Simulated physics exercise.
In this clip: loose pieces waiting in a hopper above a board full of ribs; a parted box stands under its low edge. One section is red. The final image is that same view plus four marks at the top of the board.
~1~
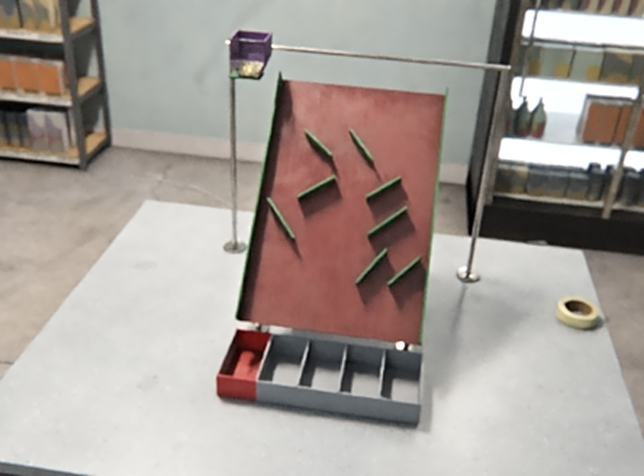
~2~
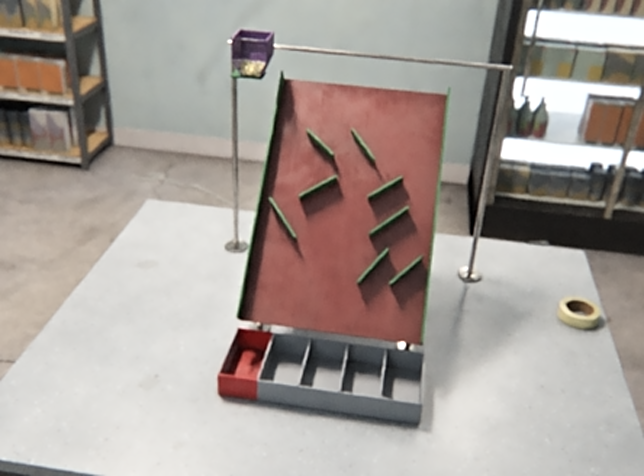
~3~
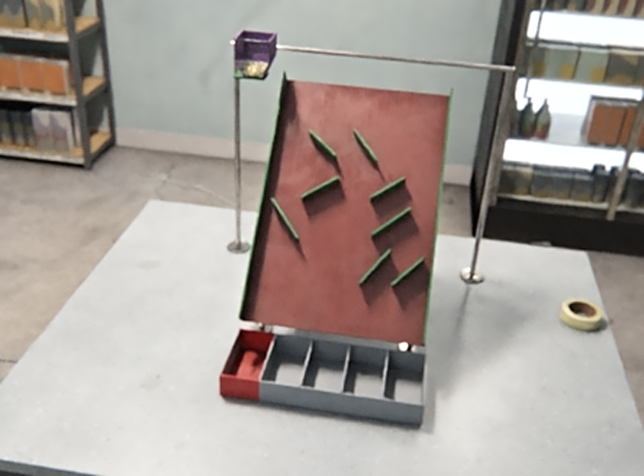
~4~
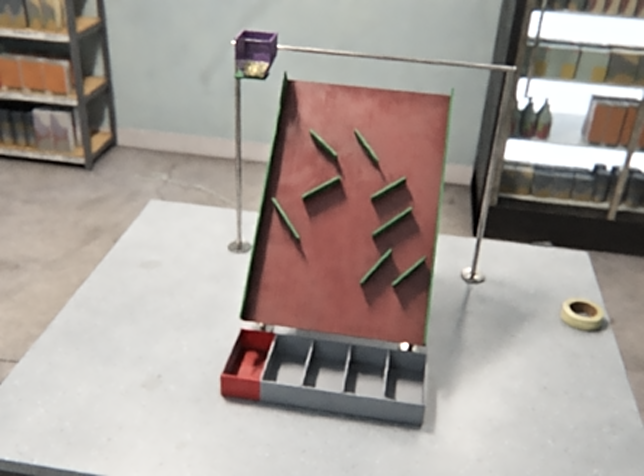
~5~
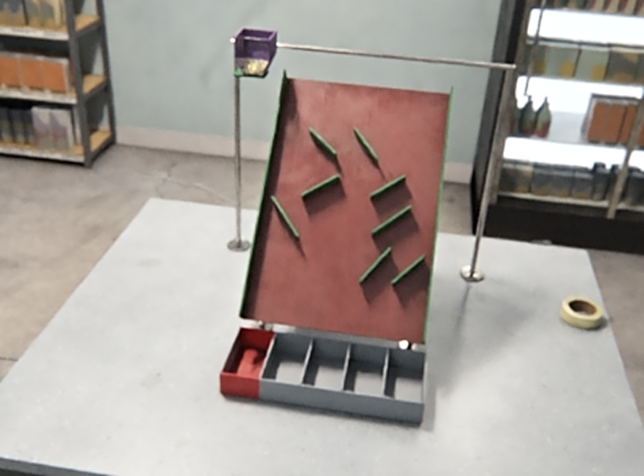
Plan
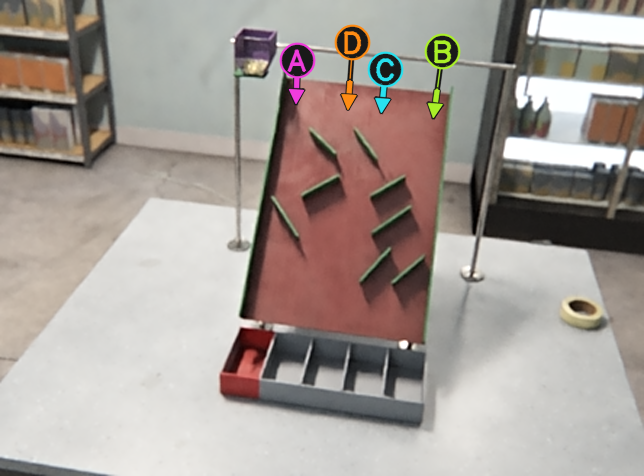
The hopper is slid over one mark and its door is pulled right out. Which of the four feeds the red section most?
A beats the others.
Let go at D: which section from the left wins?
The third from the left.
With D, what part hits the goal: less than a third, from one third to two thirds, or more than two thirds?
Mark D gives less than a third.
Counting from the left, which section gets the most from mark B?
The third.
On the marked copy, mark A meets the board at (296, 98); mark B meets the board at (434, 112); mark C meets the board at (381, 107); mark D meets the board at (348, 104).
With A, roughly a third in the red section, roughly two thirds in other sections, just a few outside the box.
With B, just a few in the red section, almost all in other sections, about a tenth outside the box.
With C, just a few in the red section, the larger part in other sections, about a tenth outside the box.
With D, just a few in the red section, almost all in other sections, about a tenth outside the box.
